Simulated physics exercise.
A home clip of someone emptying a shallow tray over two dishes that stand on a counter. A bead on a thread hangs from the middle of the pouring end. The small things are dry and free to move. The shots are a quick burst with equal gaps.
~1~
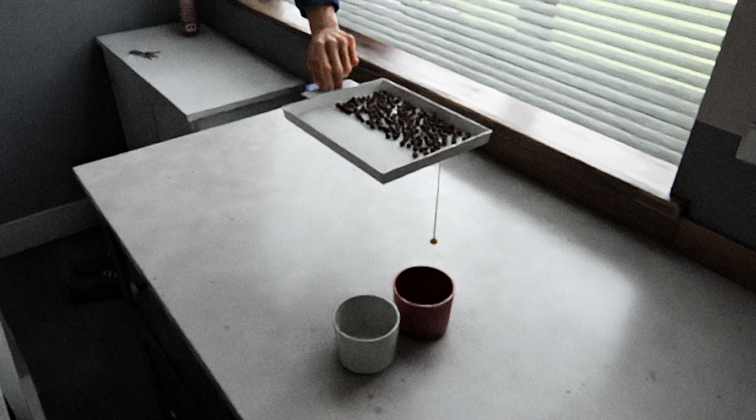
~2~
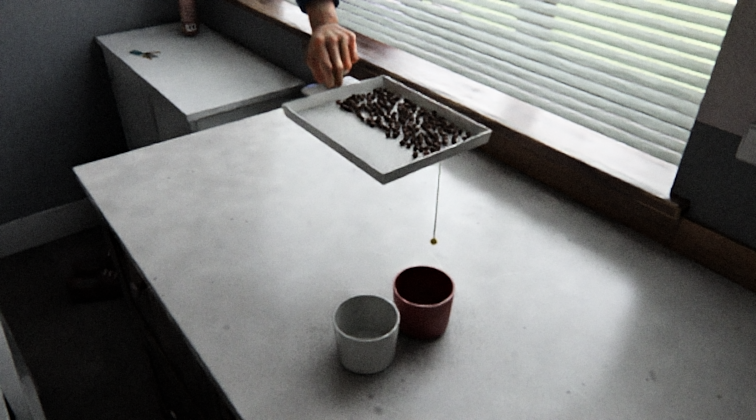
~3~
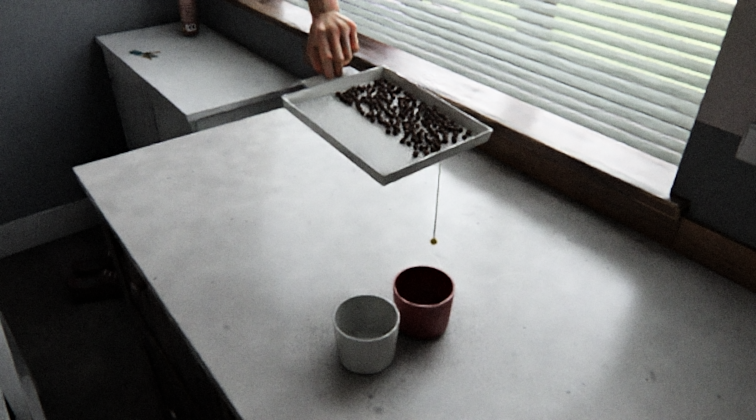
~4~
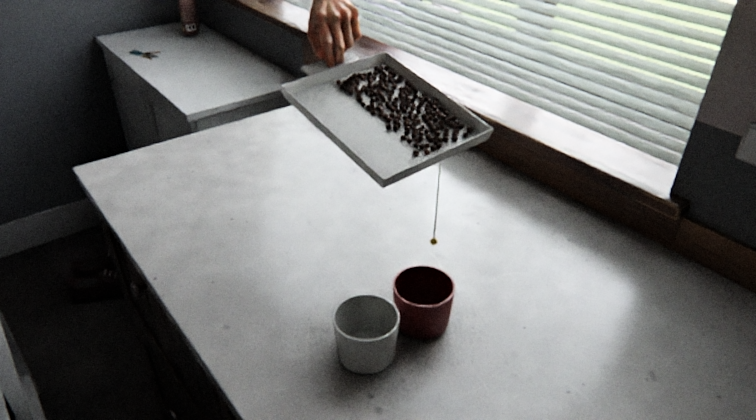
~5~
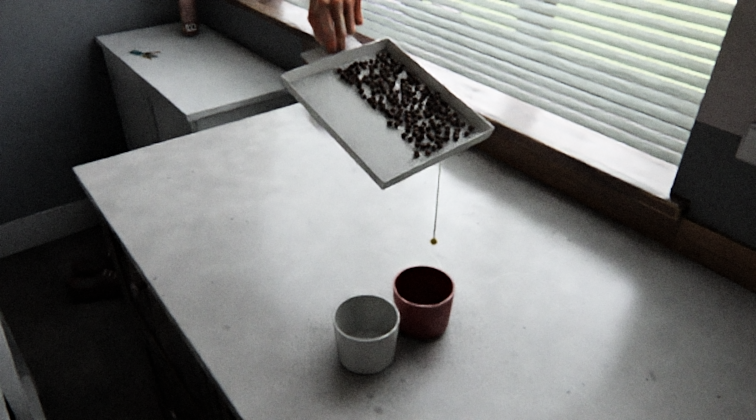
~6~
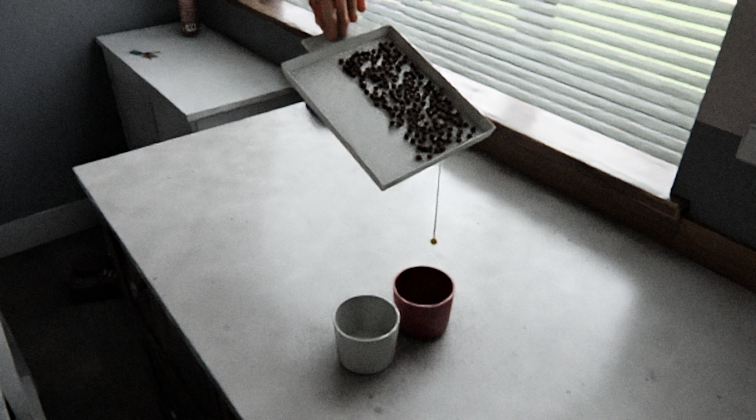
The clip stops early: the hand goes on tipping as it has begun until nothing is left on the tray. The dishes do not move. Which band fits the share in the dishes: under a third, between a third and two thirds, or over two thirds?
Caught overall: From one third to two thirds.
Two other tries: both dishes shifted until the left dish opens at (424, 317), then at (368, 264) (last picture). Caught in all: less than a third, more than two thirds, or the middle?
At the first place less than a third, at the second under a third.
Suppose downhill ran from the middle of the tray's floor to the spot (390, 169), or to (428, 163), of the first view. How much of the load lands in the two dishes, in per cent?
Near 30 % and 40 %.
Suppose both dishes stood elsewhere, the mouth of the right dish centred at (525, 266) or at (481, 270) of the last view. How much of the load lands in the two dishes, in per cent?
About 0 and 30 per cent.
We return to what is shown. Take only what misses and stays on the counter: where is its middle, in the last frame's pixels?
At about (386, 325).
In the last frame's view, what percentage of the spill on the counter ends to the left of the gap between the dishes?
Close to 50 per cent.
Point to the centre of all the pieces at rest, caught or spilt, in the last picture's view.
Roughly at (417, 320).
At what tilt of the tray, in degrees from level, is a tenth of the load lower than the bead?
Around 75° of tilt.
Soon after the last picture, tray tipped steeply; most on the tray; a stray few in the left dish; about a quarter in the air.
A little later, tray tipped past a quarter turn; about a third on the tray; a small part in the left dish; about a quarter in the right dish; about a quarter outside both; about a quarter in the air.
Later still, tray tipped past a quarter turn; a small part in the left dish; about half in the right dish; about half outside both.
At rest, tray tipped past a quarter turn; a small part in the left dish; about half in the right dish; about half outside both.
